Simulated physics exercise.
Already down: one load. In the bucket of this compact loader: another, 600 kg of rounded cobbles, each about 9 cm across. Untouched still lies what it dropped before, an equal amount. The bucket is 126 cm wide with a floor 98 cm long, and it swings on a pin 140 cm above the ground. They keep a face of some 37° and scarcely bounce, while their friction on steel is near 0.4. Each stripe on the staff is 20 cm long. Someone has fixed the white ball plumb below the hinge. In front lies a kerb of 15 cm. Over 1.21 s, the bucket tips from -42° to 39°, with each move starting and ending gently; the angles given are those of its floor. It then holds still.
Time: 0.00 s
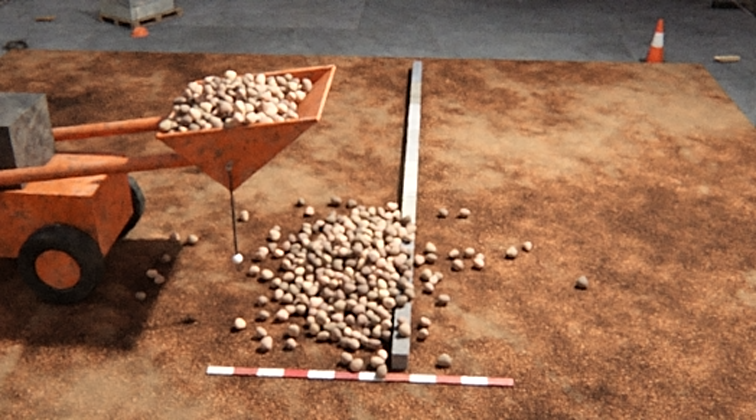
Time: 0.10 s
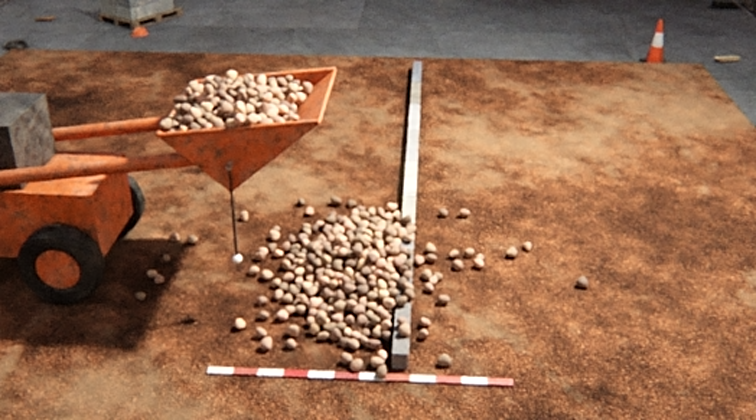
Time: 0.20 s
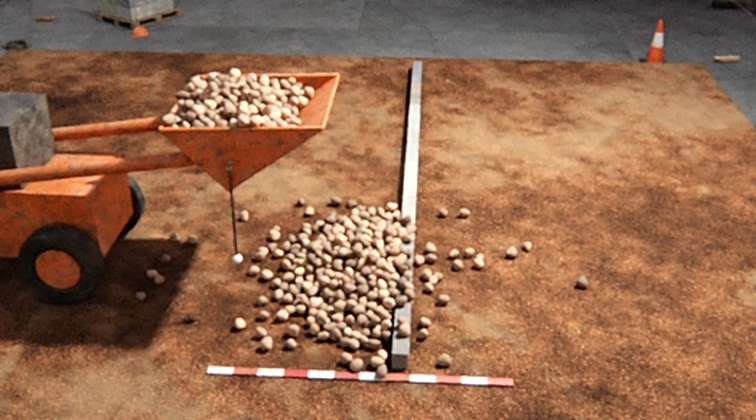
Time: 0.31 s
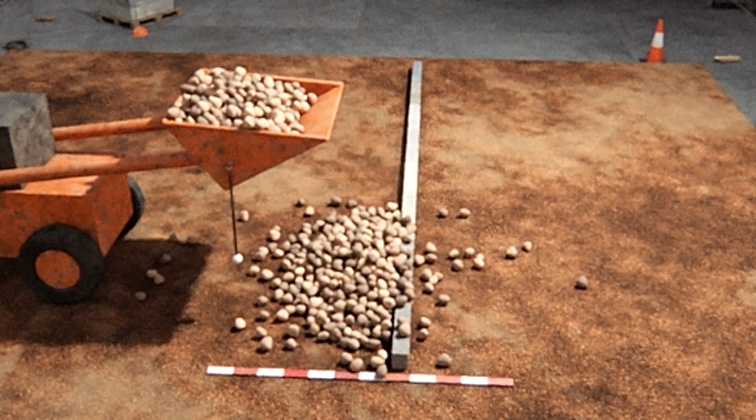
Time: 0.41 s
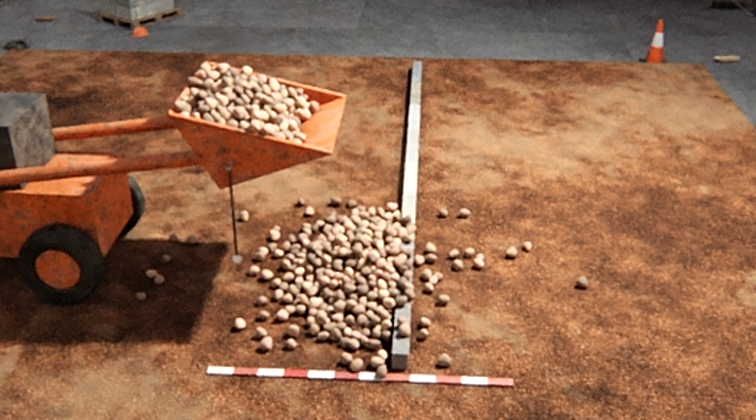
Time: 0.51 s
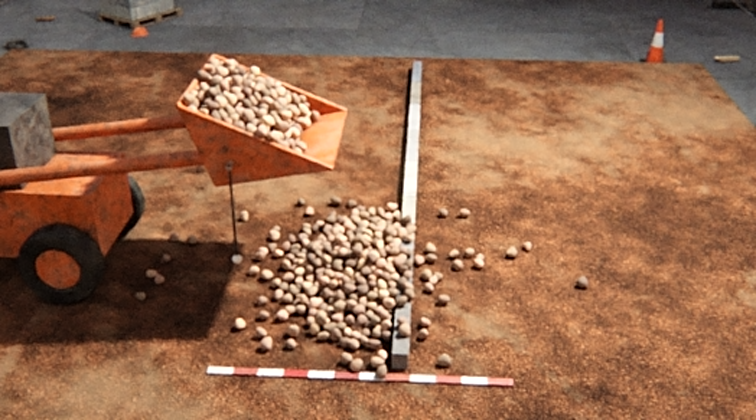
An orange loader slowly tilting its bucket of rounded stones forward beside a stone pile spread against a long, narrow kerb.
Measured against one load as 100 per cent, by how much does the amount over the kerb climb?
The amount climbs by some 20 per cent of a load.
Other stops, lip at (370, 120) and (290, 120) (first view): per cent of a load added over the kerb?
70 %, then 5 %.
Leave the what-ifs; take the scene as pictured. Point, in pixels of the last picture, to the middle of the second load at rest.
The centre sits about (361, 256).
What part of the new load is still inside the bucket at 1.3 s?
55 % still inside.
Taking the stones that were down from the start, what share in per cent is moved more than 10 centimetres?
The answer is about 20 per cent.
After 0.9 s the floor is at 27°; in per cent of one load, 100 in the bucket, 98 on this side of the kerb, 4 over the kerb; the foremost stones are at (496, 253).
After 1.3 s the floor is at 39°; in per cent of one load, 55 in the bucket, 143 on this side of the kerb, 4 over the kerb; the foremost stones are at (496, 253).
After 1.7 s the floor is at 39°; in per cent of one load, 12 in the bucket, 181 on this side of the kerb, 9 over the kerb; the foremost stones are at (497, 256).
After 4.4 s the floor is at 39°; in per cent of one load, 0 in the bucket, 178 on this side of the kerb, 24 over the kerb; the foremost stones are at (570, 267). Net gain over the kerb, 20.
